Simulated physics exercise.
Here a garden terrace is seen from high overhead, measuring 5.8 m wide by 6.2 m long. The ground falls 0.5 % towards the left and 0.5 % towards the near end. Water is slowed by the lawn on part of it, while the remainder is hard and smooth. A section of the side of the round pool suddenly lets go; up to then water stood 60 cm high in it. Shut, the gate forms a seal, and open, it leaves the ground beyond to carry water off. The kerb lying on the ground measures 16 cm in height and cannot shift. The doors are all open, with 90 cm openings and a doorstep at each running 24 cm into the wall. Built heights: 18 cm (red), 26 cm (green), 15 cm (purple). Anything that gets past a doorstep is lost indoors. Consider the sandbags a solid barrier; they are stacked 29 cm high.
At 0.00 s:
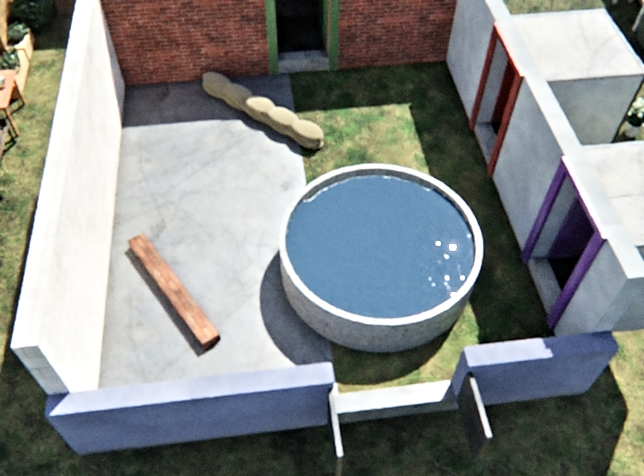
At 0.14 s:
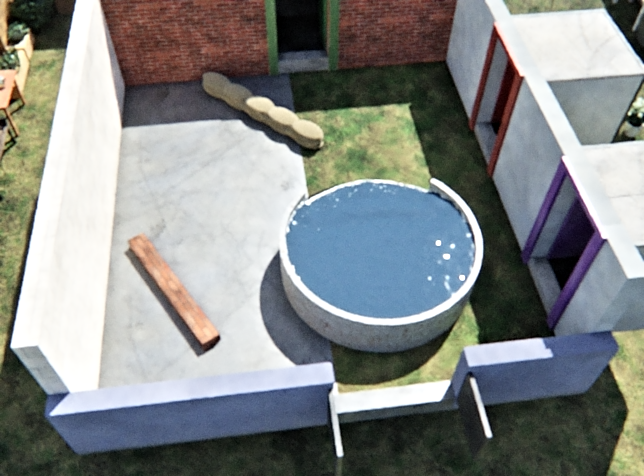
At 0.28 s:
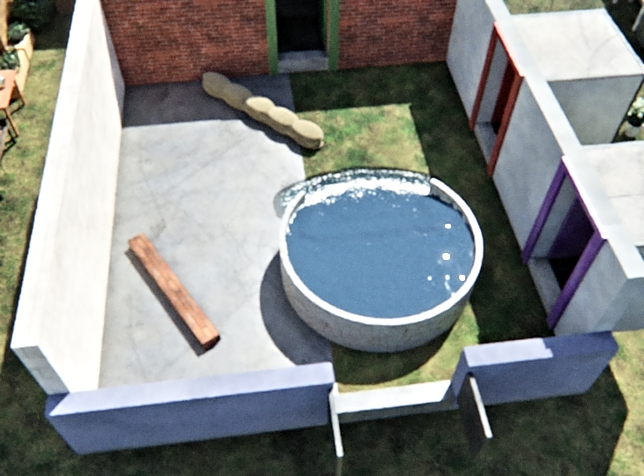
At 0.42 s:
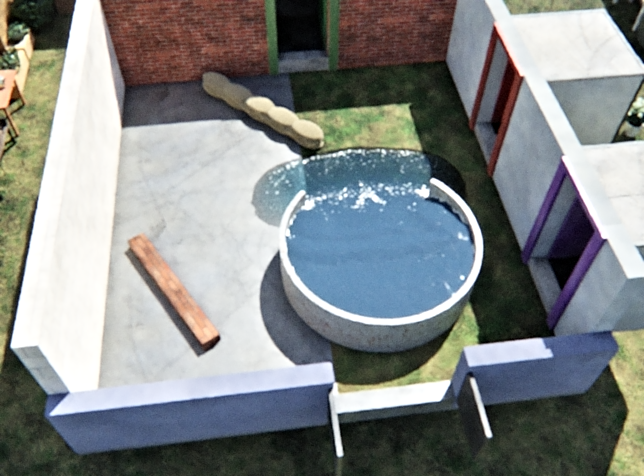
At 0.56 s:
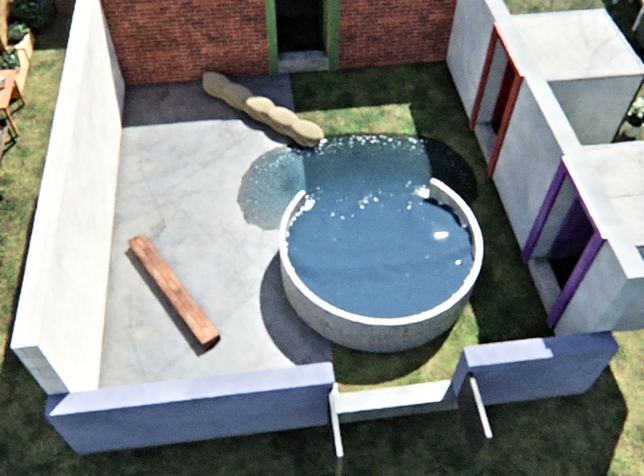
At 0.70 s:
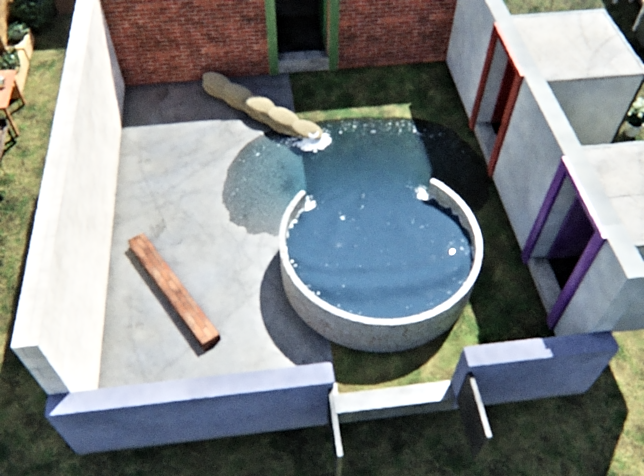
We see a round pool in a walled garden terrace, its water still until the far side opens; water pours out and spreads over the lawn and pale paving behind it, reaching the near end of the sandbags.
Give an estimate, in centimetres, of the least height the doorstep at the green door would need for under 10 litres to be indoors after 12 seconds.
Some 18 cm above the ground.
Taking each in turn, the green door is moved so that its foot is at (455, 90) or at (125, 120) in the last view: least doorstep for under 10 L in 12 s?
In turn: About 22 cm, about 19 cm.
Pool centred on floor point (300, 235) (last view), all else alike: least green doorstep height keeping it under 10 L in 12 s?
You'd need some 9.5 cm.
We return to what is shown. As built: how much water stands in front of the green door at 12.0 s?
8.5 cm.
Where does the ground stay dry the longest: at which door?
The answer is the purple one.
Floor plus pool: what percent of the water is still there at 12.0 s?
Roughly 94 per cent of the water.
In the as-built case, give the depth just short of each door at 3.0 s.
The red door has 10 cm, the green door 16 cm and the purple door 0 cm.
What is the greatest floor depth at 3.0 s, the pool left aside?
Max depth: Near 31 cm.
After 1.4 s water covers 40 % of the floor, deepest (32 cm) near (323, 151); it has not reached the green door.
After 3.0 s water covers 55 % of the floor, deepest (31 cm) near (416, 91); 16 cm at the green door, 0 litres in over its 26 cm doorstep.
After 12.0 s water covers 95 % of the floor, deepest (12 cm) near (229, 86); 8 cm at the green door, 0 litres in over its 26 cm doorstep.
At the green door as built, the water arrived by 1.7 s and peaked near 23 cm at 5.4 s.
Run again over the same 12 s with other heights there, 16 litres in over 16.5 cm, 4 litres over 19.5 cm. The limit of 10 litres is kept from about 18 cm up.
